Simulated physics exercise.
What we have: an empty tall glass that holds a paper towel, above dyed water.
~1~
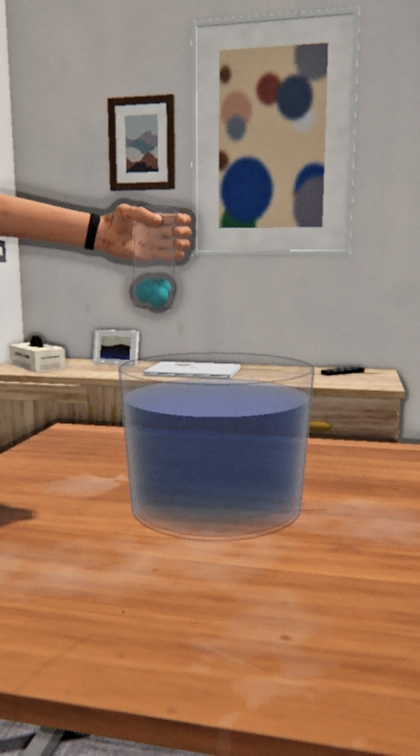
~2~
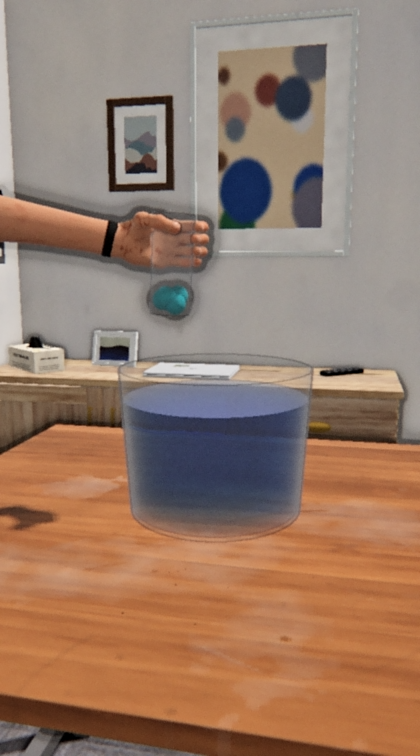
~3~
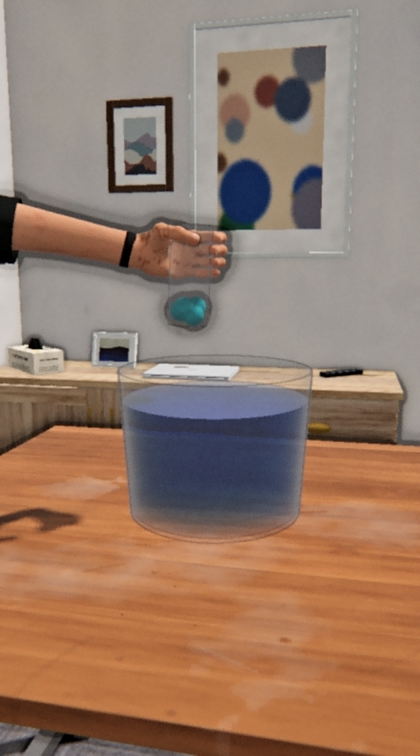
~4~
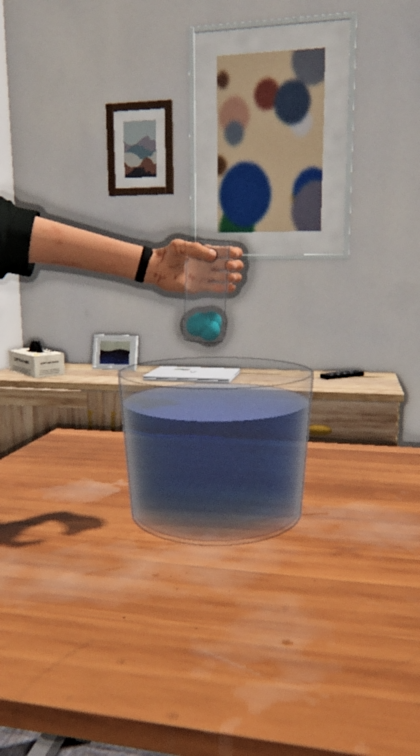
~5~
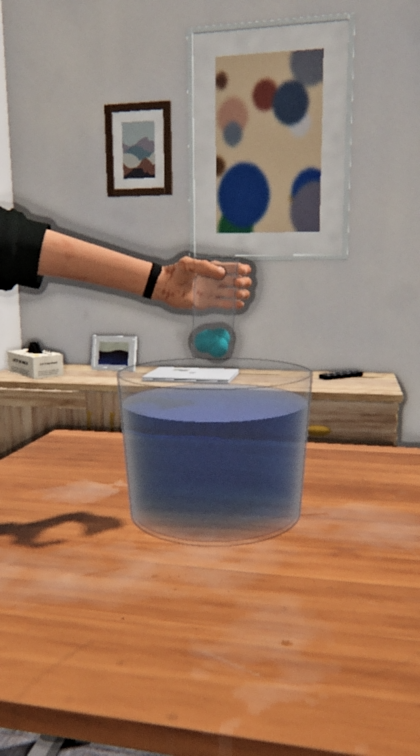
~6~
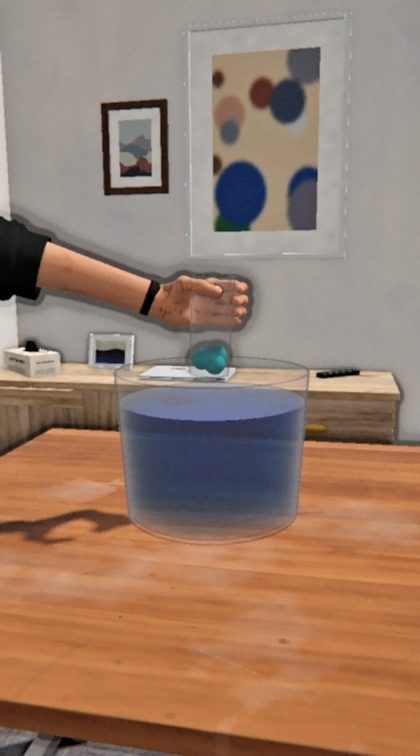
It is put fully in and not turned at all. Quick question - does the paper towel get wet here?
It gets drenched.
Soon after, the tall glass enters the dyed water.
Later, dyed water pours in as the air escapes.
In the end, the tall glass is under, flooded, and the paper towel is wet.
